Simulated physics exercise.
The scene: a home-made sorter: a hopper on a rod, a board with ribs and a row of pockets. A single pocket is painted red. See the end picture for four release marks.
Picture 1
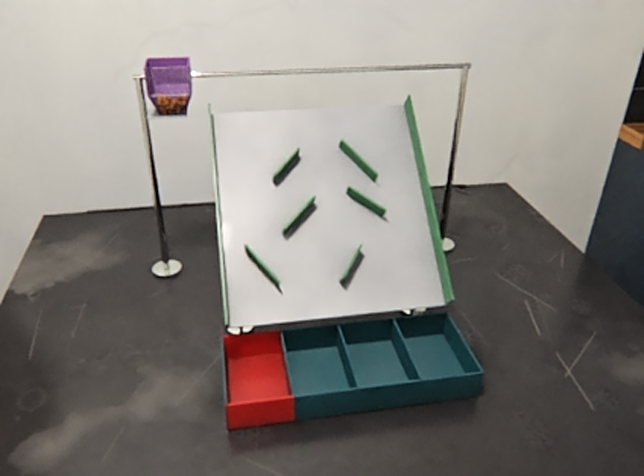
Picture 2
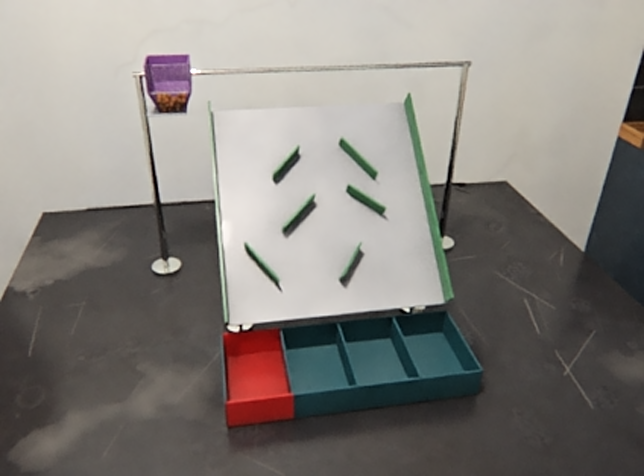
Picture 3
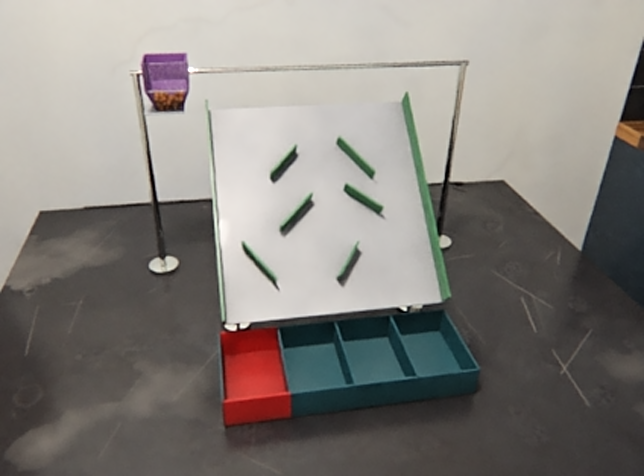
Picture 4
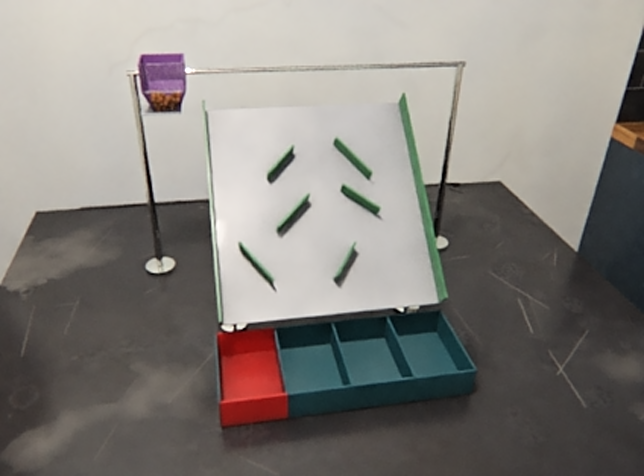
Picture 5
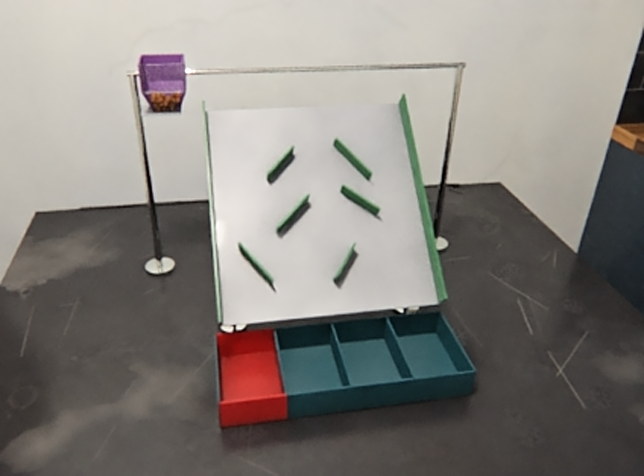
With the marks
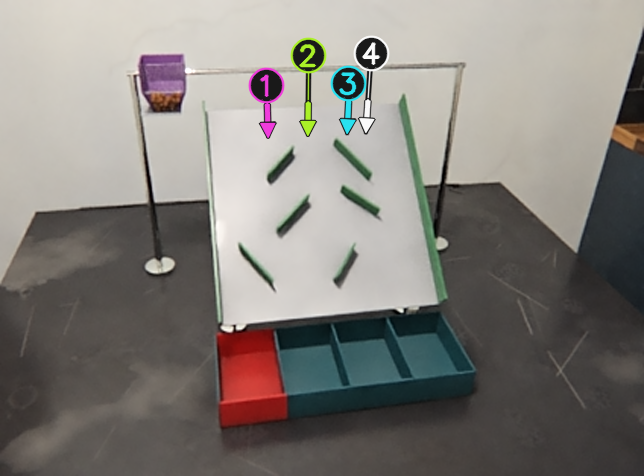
On a dark, scuffed tabletop against a pale wall, a purple hopper of brown cereal balls hangs at the left end of a metal rod, beside a tilted white board with six green ribs. Below sit four pockets, the leftmost red. Nothing moves except the view, which shifts very slightly.
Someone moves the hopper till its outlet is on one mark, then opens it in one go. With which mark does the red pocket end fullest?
1 works best here.
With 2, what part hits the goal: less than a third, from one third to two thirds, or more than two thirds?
Mark 2 gives less than a third.
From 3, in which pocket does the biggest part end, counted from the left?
It is the fourth one.
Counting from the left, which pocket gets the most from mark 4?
The fourth.
On the marked copy, mark 1 meets the board at (268, 132); mark 2 meets the board at (307, 130); mark 3 meets the board at (347, 128); mark 4 meets the board at (366, 127).
For mark 1, roughly a third in the red pocket, roughly two thirds in other pockets.
For mark 2, about a tenth in the red pocket, almost all in other pockets.
For mark 3, not one piece in the red pocket, almost all in other pockets.
For mark 4, not one piece in the red pocket, almost all in other pockets, just a few outside the box.
